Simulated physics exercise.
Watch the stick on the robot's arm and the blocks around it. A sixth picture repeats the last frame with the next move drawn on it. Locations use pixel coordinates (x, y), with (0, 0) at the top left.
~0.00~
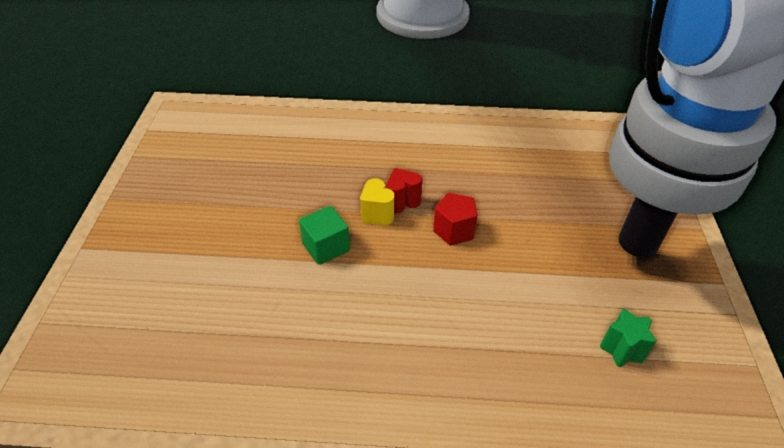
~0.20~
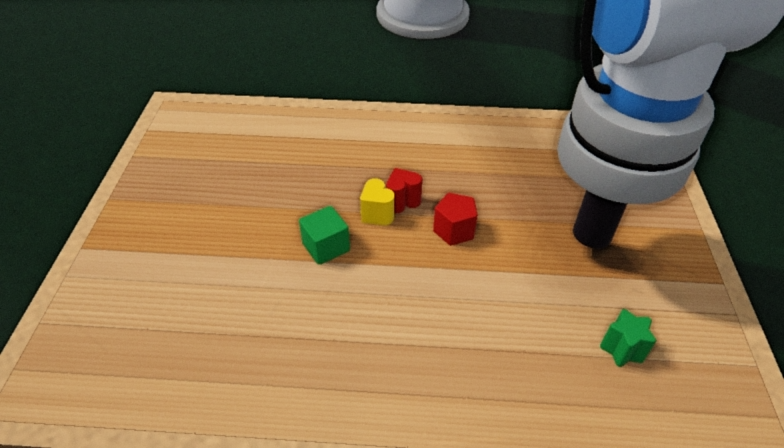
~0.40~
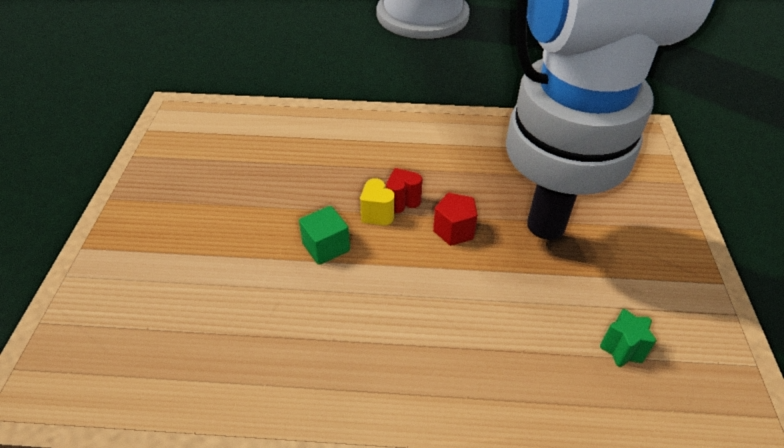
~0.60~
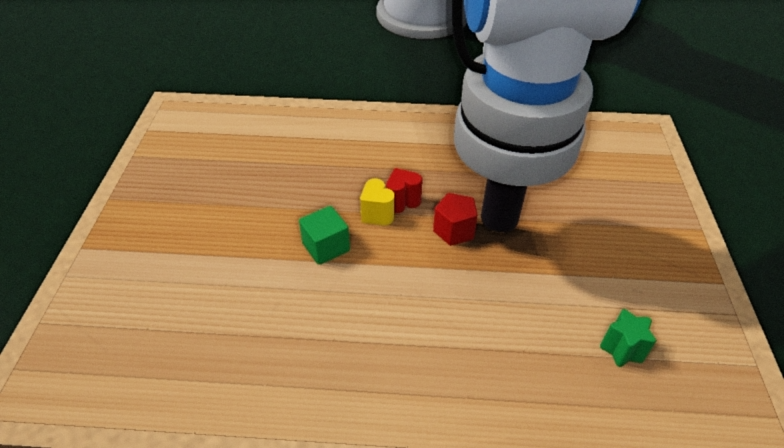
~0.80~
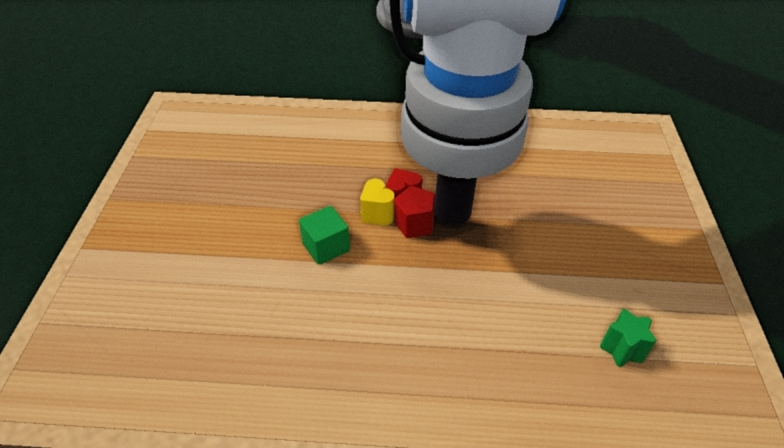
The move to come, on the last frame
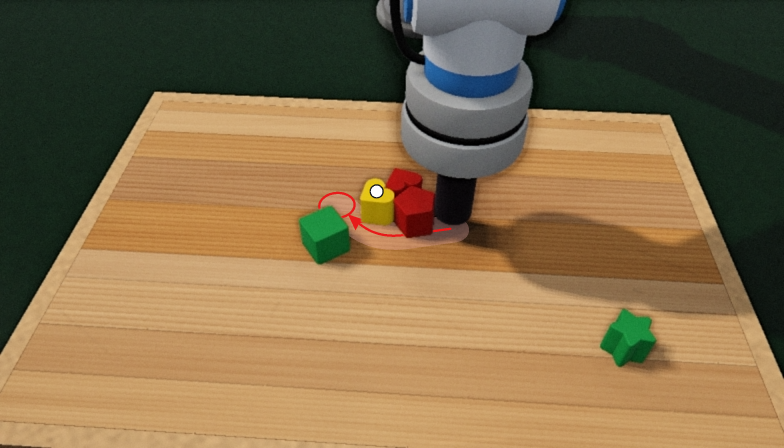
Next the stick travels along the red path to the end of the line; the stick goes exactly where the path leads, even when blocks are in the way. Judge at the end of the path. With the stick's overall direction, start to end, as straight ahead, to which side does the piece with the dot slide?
Gets pushed right.
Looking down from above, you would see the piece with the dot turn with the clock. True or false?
That statement is accurate.
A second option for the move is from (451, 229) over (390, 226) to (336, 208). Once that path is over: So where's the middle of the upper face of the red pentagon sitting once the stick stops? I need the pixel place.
Its top face will be centred at roughly (298, 190).
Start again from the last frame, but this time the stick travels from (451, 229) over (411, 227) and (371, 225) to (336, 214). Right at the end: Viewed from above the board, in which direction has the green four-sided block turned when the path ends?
From above, it turns counterclockwise.
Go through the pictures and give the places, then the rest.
In the first frame, lower end of the stick (638, 243), tops of blocks, green four-sided block (323, 223), yellow heart (377, 191), red heart (403, 178), red pentagon (458, 206).
In the second frame, stick (592, 234), blocks as before.
In the third frame, stick (546, 226), blocks as before.
In the fourth frame, stick (500, 219), blocks as before.
In the fifth frame, stick (453, 212), green four-sided block (323, 223), yellow heart (377, 191), red heart (403, 178), red pentagon (416, 200).
The drawn path runs from (451, 229) over (407, 235) and (365, 228) to (337, 205); the dot is on the yellow heart.
On the path given first. One third of the way, stick (406, 218); yellow heart (348, 185), turned 60° clockwise; red heart (397, 178), turned 30° clockwise; red pentagon (370, 204).
Two thirds of the way, stick (365, 211); green four-sided block (307, 223), turned 30° anticlockwise; yellow heart (325, 175), turned 105° clockwise; red heart (397, 178), turned 30° clockwise; red pentagon (329, 197).
At the end, stick (336, 189); green four-sided block (307, 223), turned 30° anticlockwise; yellow heart (309, 165), turned 150° clockwise; red heart (397, 178), turned 30° clockwise; red pentagon (299, 187), turned 15° anticlockwise.
